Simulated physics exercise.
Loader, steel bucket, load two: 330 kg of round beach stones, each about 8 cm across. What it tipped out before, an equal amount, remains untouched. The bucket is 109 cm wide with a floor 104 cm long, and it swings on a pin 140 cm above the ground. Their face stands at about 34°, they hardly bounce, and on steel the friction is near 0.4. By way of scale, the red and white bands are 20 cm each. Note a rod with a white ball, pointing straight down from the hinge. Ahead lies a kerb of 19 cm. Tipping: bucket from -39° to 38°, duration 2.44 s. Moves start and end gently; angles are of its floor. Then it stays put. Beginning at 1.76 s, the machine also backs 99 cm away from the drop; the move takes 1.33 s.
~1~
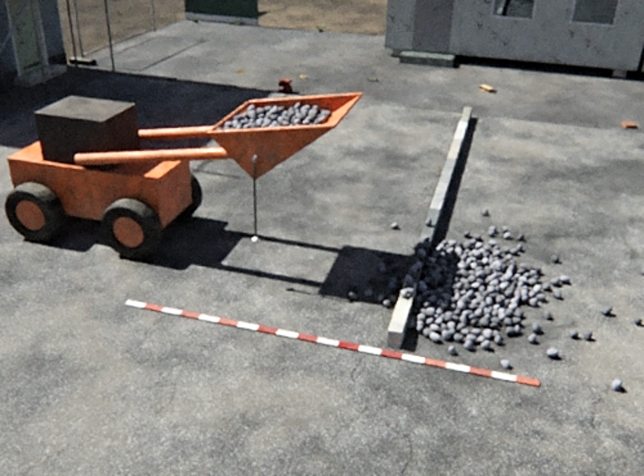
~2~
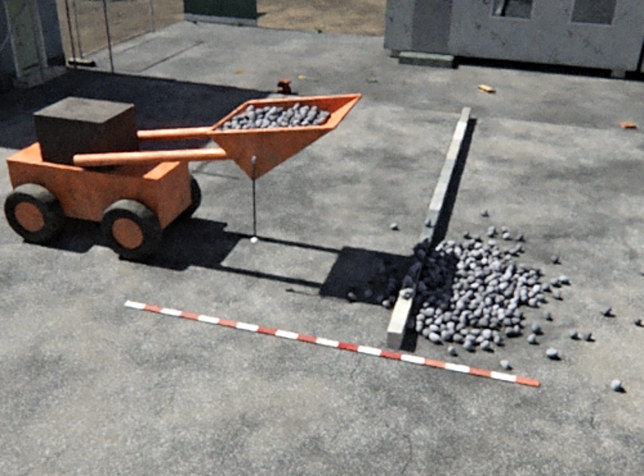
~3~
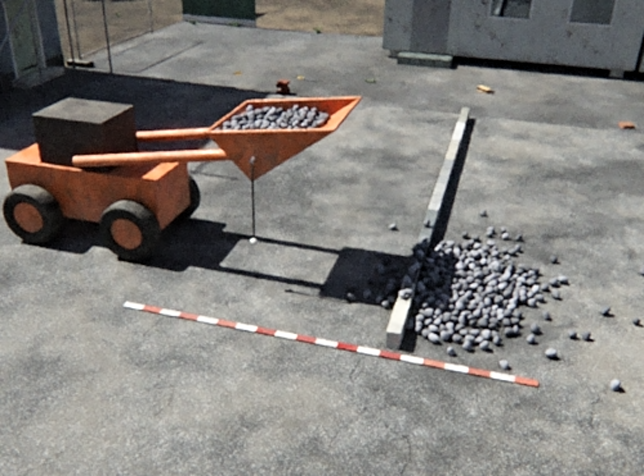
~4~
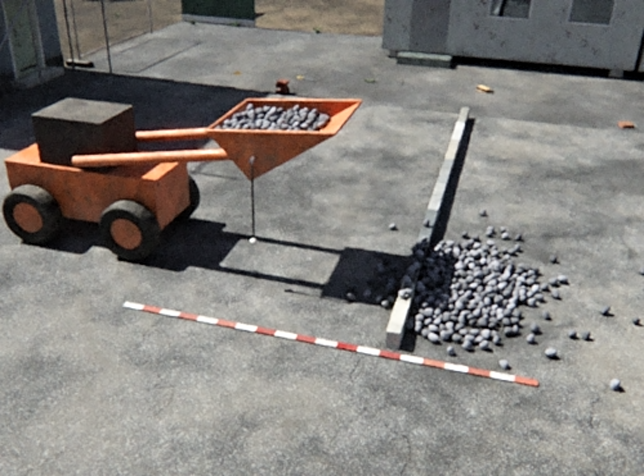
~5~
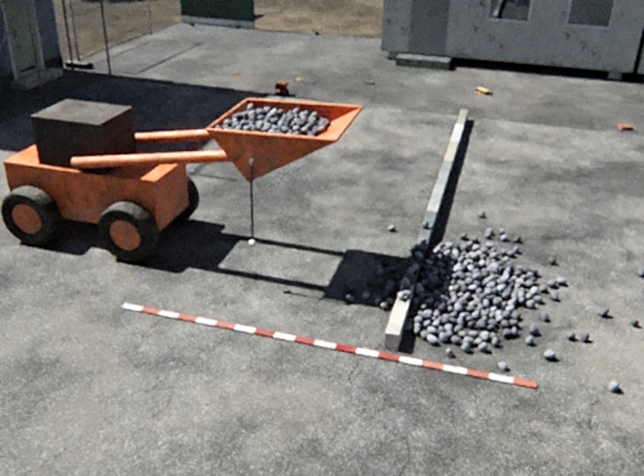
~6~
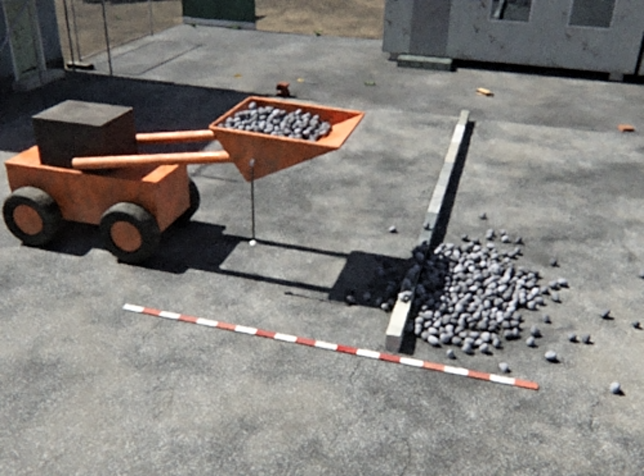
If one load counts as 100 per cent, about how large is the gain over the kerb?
Around 0 per cent.
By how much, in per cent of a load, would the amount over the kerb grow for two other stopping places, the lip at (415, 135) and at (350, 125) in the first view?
About 30 per cent for the first, 0 per cent for the second.
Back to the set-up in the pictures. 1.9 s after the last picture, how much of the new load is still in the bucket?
I'd say about 0 per cent.
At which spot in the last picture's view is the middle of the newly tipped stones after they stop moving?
They settle centred around (340, 267).
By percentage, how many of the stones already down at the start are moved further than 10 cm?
Close to 0 in a hundred of them.
Then, 1.2 s after the last picture the floor is at 26°; in per cent of one load, 99 in the bucket, 10 on this side of the kerb, 92 over the kerb; the foremost stones are at (597, 316).
Then, 1.9 s after the last picture the floor is at 38°; in per cent of one load, 1 in the bucket, 108 on this side of the kerb, 92 over the kerb; the foremost stones are at (597, 316).
Then, 2.9 s after the last picture the floor is at 38°; in per cent of one load, 0 in the bucket, 108 on this side of the kerb, 92 over the kerb; the foremost stones are at (597, 316).
Then, 5.6 s after the last picture the floor is at 38°; in per cent of one load, 0 in the bucket, 108 on this side of the kerb, 92 over the kerb; the foremost stones are at (597, 316). Net gain over the kerb, 0.
